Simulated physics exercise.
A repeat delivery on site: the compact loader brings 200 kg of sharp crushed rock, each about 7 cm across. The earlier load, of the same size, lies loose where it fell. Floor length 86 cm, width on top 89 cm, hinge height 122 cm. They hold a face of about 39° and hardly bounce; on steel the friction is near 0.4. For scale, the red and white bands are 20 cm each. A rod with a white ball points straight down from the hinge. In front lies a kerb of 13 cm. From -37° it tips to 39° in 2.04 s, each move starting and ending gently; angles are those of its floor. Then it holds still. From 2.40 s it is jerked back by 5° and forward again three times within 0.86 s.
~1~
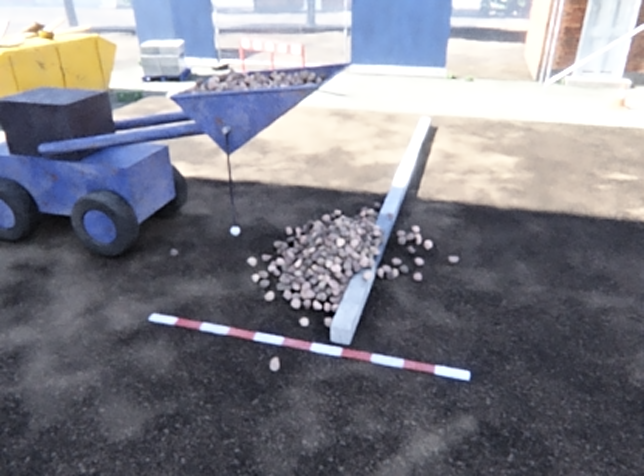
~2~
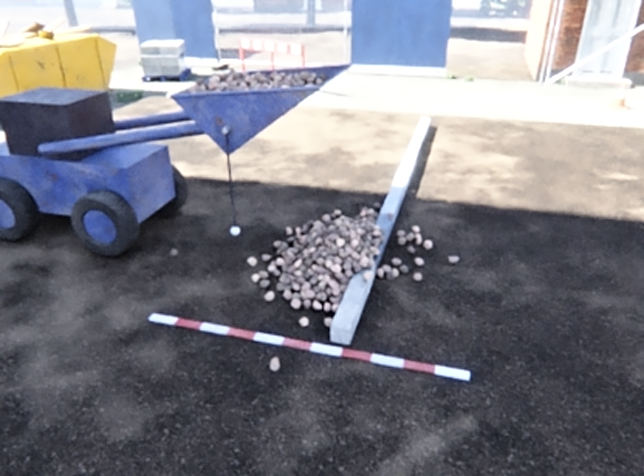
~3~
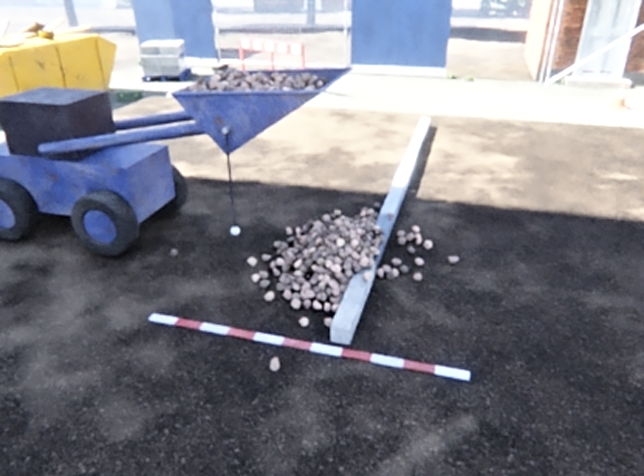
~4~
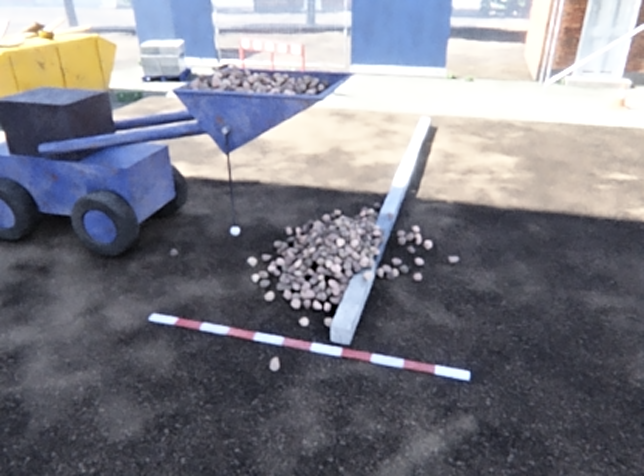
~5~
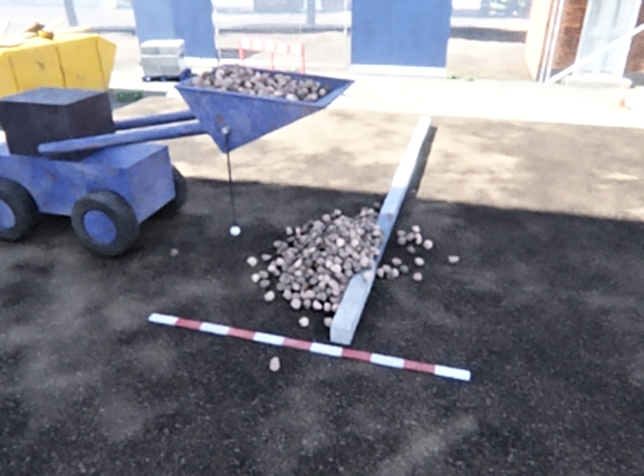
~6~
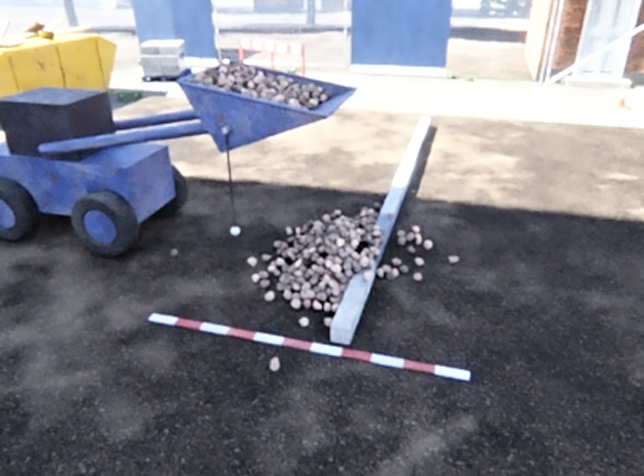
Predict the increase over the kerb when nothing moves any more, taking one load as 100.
About 43 per cent.
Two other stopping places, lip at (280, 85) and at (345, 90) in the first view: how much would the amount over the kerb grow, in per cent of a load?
First some 5, then 75 per cent.
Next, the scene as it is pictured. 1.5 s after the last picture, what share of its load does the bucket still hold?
It holds some 35 per cent.
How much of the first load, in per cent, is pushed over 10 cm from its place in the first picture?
About 5 per cent.
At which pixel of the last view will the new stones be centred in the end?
Near (362, 252).
Then, 0.9 s after the last picture the floor is at 27°; in per cent of one load, 100 in the bucket, 97 on this side of the kerb, 3 over the kerb; the foremost stones are at (423, 249).
Then, 1.5 s after the last picture the floor is at 39°; in per cent of one load, 36 in the bucket, 159 on this side of the kerb, 6 over the kerb; the foremost stones are at (422, 256).
Then, 3.1 s after the last picture the floor is at 39°; in per cent of one load, 0 in the bucket, 154 on this side of the kerb, 46 over the kerb; the foremost stones are at (482, 293).
Then, 5.5 s after the last picture the floor is at 39°; in per cent of one load, 0 in the bucket, 154 on this side of the kerb, 46 over the kerb; the foremost stones are at (482, 293). Net gain over the kerb, 43.
